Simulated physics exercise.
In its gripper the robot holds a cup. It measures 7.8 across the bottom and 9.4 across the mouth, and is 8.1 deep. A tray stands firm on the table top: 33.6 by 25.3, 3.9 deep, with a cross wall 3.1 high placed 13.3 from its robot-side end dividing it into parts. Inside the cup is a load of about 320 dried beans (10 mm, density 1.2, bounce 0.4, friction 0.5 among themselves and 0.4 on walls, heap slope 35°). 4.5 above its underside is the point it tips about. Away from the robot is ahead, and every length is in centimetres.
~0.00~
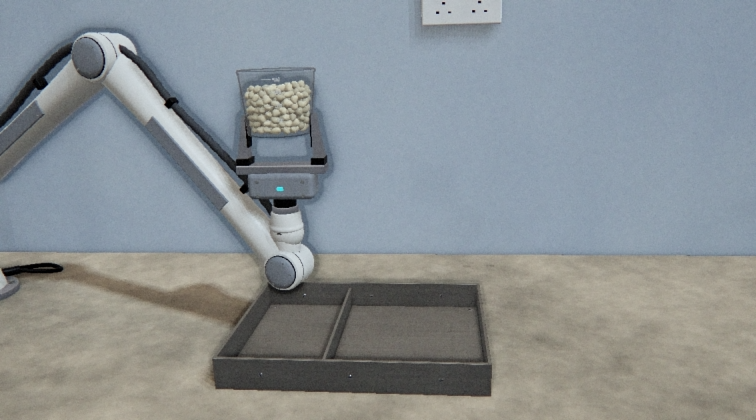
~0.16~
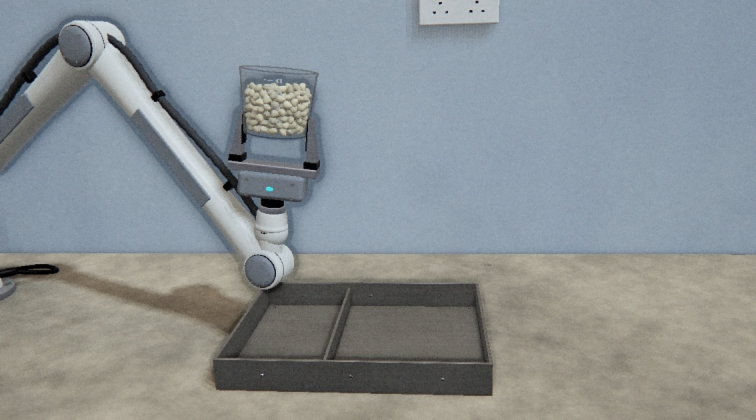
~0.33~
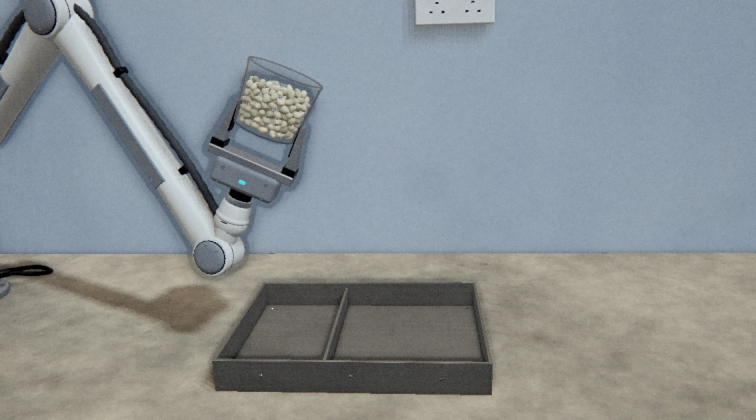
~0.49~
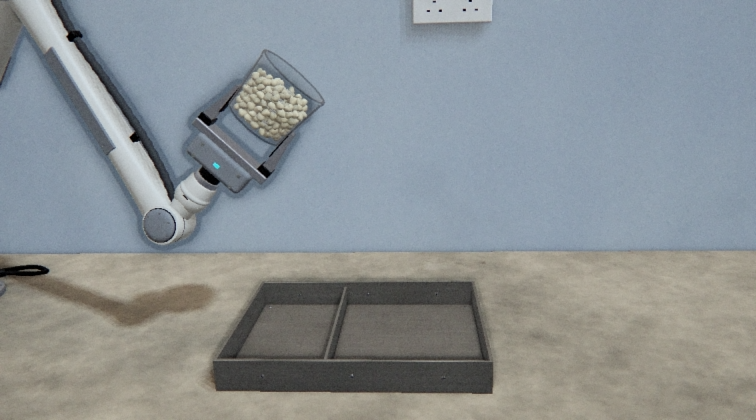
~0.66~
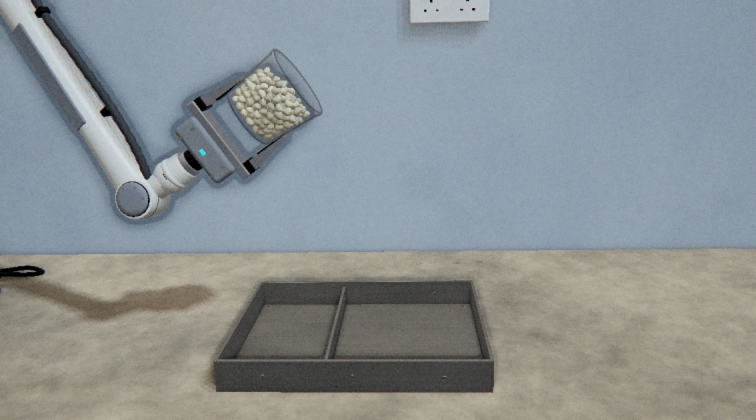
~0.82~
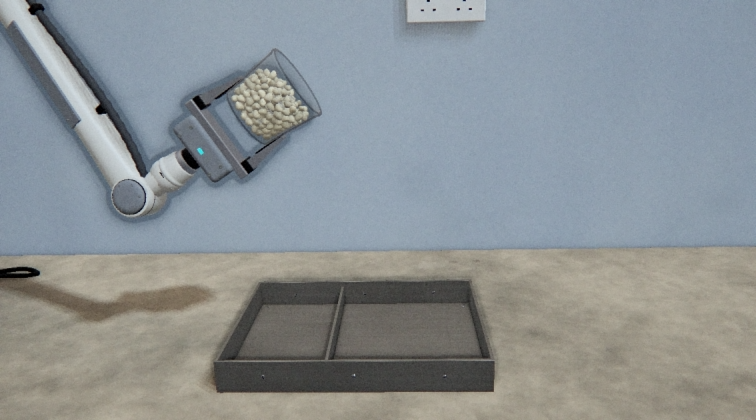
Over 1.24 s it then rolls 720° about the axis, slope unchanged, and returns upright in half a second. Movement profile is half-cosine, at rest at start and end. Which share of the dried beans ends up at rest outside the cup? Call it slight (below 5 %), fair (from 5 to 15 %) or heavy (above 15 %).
I would call it slight, below 5 %.
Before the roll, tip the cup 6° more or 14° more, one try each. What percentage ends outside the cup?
About 5 and 20 per cent.
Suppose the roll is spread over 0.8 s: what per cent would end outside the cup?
I'd expect approximately 0 per cent then.
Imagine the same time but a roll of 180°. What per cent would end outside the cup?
Then about 0 per cent.
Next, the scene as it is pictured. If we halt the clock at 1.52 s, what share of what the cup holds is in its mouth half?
Near 40 percent is in the half by the mouth.
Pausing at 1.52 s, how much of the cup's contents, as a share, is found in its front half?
Close to 50 % of them.
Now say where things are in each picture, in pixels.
The cup middle at (278, 103), upright; upper third of the load around (278, 95), from x 245 to 305, top at y 85; 321 in the cup, in the first frame.
The cup middle at (277, 103), tipped 7°; upper third of the load around (275, 95), from x 245 to 305, top at y 85, in the second frame.
The cup middle at (275, 103), tipped 25°; upper third of the load around (269, 94), from x 245 to 305, top at y 80, in the third frame.
The cup middle at (274, 102), tipped 44°; upper third of the load around (264, 91), from x 240 to 305, top at y 70, in the fourth frame.
The cup middle at (273, 101), tipped 56°; upper third of the load around (264, 90), from x 235 to 305, top at y 70, in the fifth frame.
The cup middle at (272, 101), tipped 57°; upper third of the load around (263, 90), from x 235 to 305, top at y 70; 321 in the cup, in the sixth frame.
After 1.52 s, tipped 57°, highest piece 39 above the table; 321 in the cup.
After 2.21 s, tipped 45°, highest piece 38 above the table; 321 in the cup.
After 2.76 s, upright, highest piece 38 above the table; 321 in the cup.
After 3.46 s, upright, highest piece 38 above the table; 321 in the cup.
In the end, 321 in the cup. That is 0 % outside the cup.
